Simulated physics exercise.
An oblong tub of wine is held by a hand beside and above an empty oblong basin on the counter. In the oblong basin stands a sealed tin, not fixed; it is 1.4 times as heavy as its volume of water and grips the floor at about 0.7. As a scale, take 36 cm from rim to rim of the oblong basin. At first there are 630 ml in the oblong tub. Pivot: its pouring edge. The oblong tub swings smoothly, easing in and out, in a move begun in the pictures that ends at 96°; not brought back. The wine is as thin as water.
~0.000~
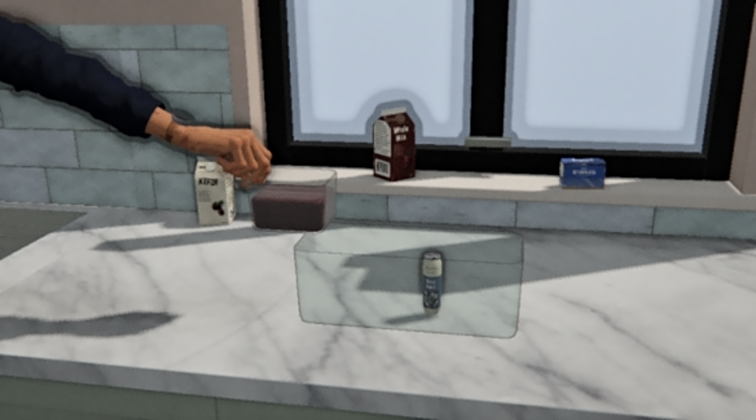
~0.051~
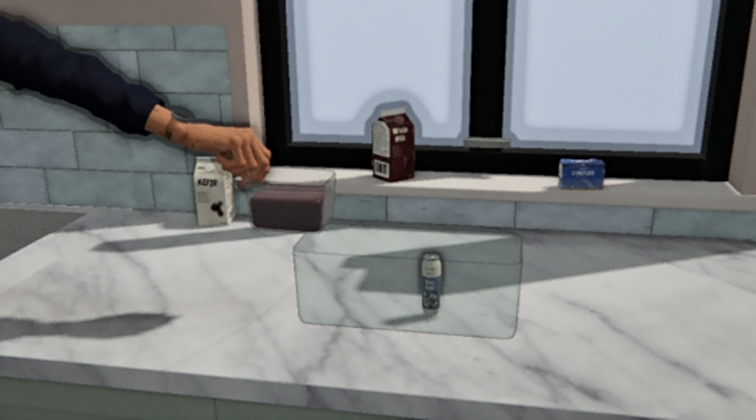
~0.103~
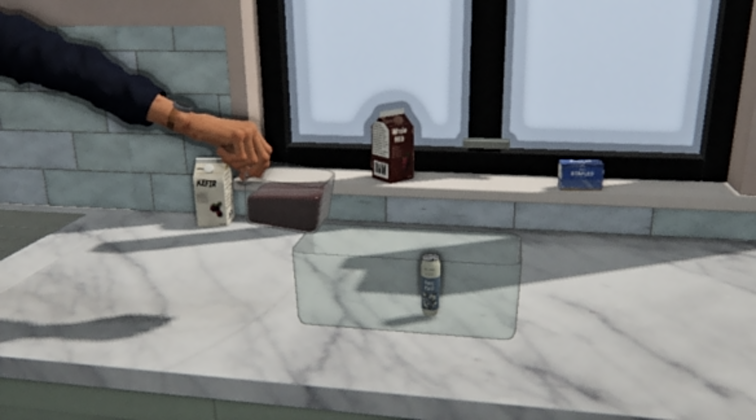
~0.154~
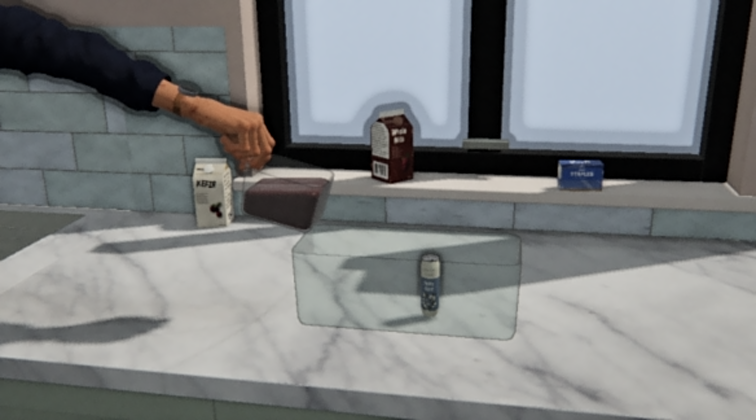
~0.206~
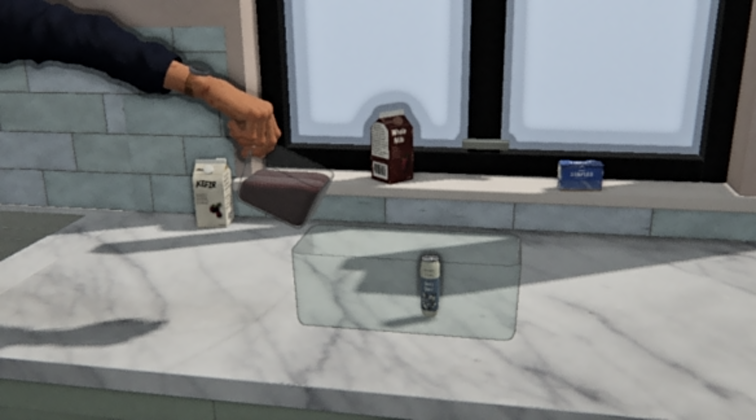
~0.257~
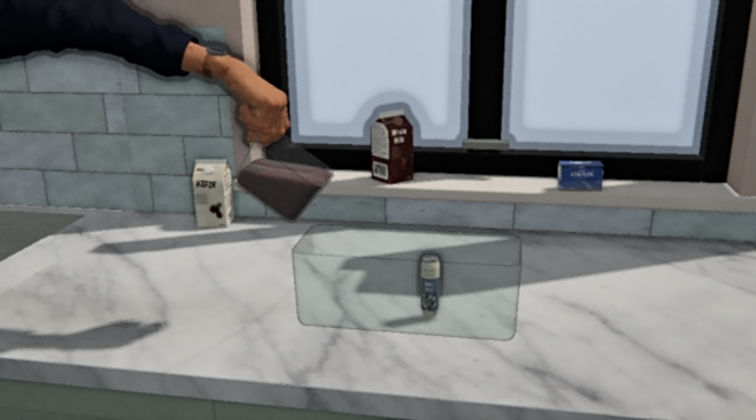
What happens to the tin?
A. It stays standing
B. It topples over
The answer is A.
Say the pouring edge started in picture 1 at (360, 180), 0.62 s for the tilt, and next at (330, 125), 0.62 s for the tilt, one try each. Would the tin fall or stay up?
Try 1: Tipped over; try 2: Tipped over.
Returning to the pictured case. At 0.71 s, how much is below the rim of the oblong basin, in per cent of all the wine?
About 74 per cent.
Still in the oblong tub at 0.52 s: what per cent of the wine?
I'd put it near 50 percent.
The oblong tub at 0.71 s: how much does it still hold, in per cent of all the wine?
Around 10 percent of it.
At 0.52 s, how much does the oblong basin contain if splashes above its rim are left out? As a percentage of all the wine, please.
Near 7 in a hundred.
By 0.52 s the tilt is 89° and 49 per cent is still to pour; the tin stands where it began.
By 0.71 s the tilt is 96° and 9 per cent is still to pour; the tin stands where it began.
By 0.90 s the tilt is 96° and 2 per cent is still to pour; the tin stands where it began.
By 1.12 s the tilt is 96° and 0 per cent is still to pour; the tin stands where it began.
At rest the tin stands where it began.
